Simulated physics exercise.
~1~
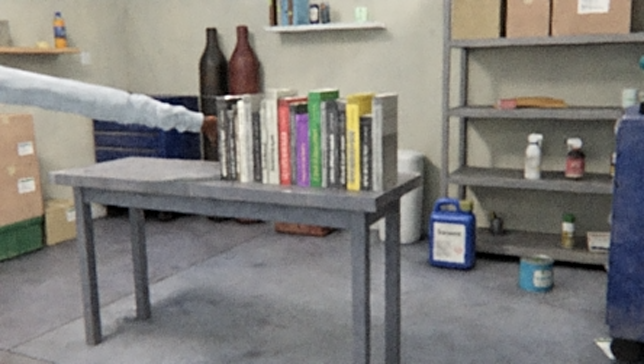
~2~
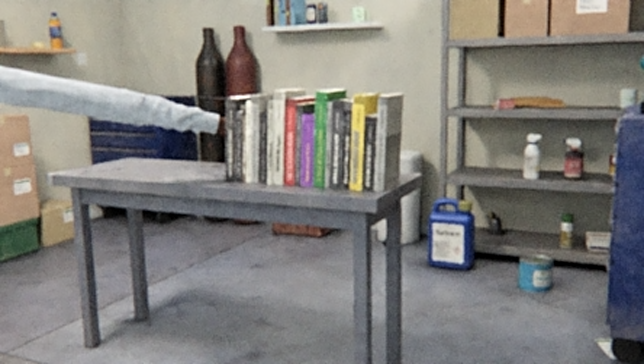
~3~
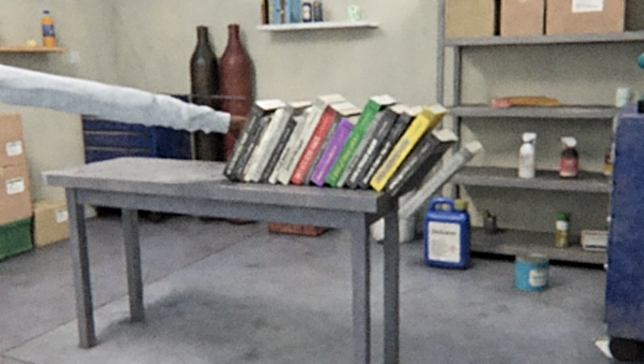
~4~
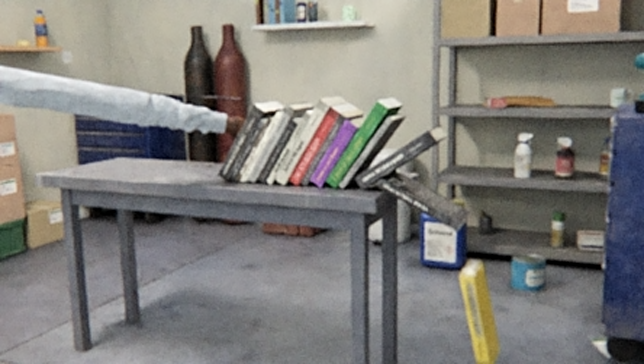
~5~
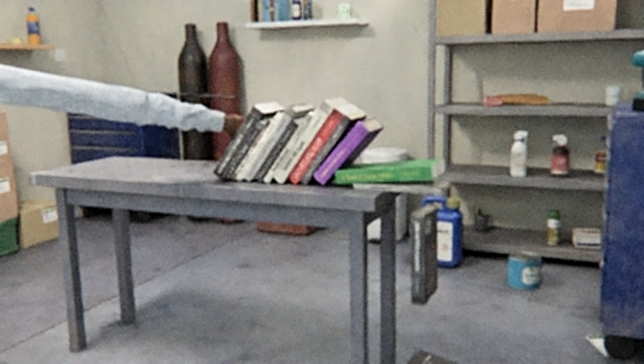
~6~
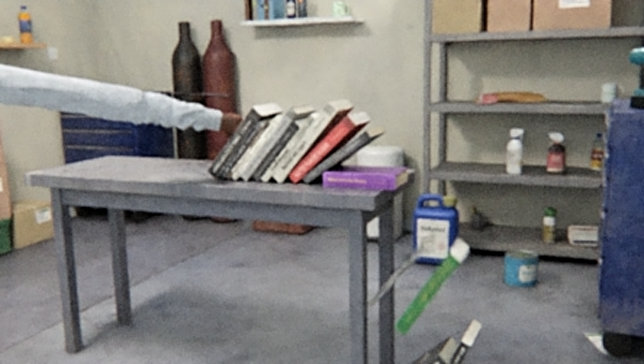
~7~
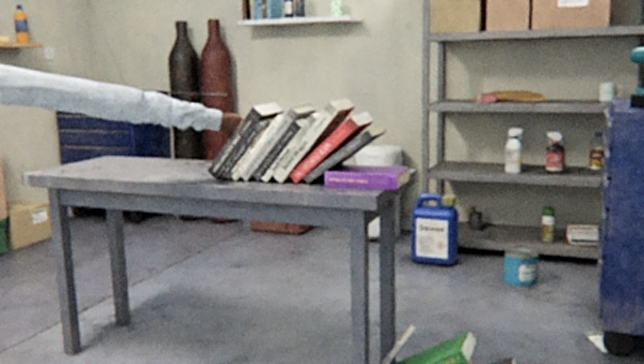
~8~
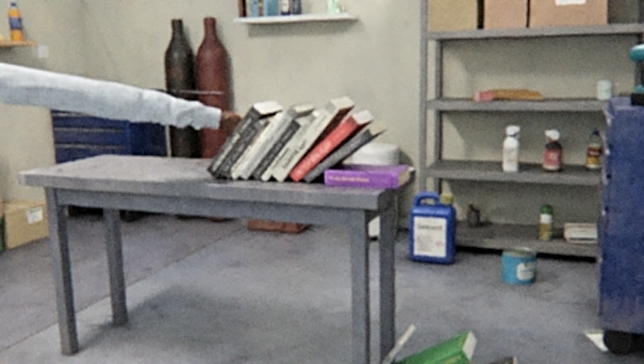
At first, a row of books stands upright on a grey table in a workshop, with a pale-sleeved arm reaching in from the left to the near end of the row. The arm pushes, and the whole row tips over to the right, leaning toward the table's edge. The yellow book and some dark ones spill off the end, the yellow one dropping toward the floor. The green book tips flat over the edge, then falls too, while the purple book drops onto its side. Finally, the red book and its neighbours still lean above the purple one, and the green book lies on the floor.
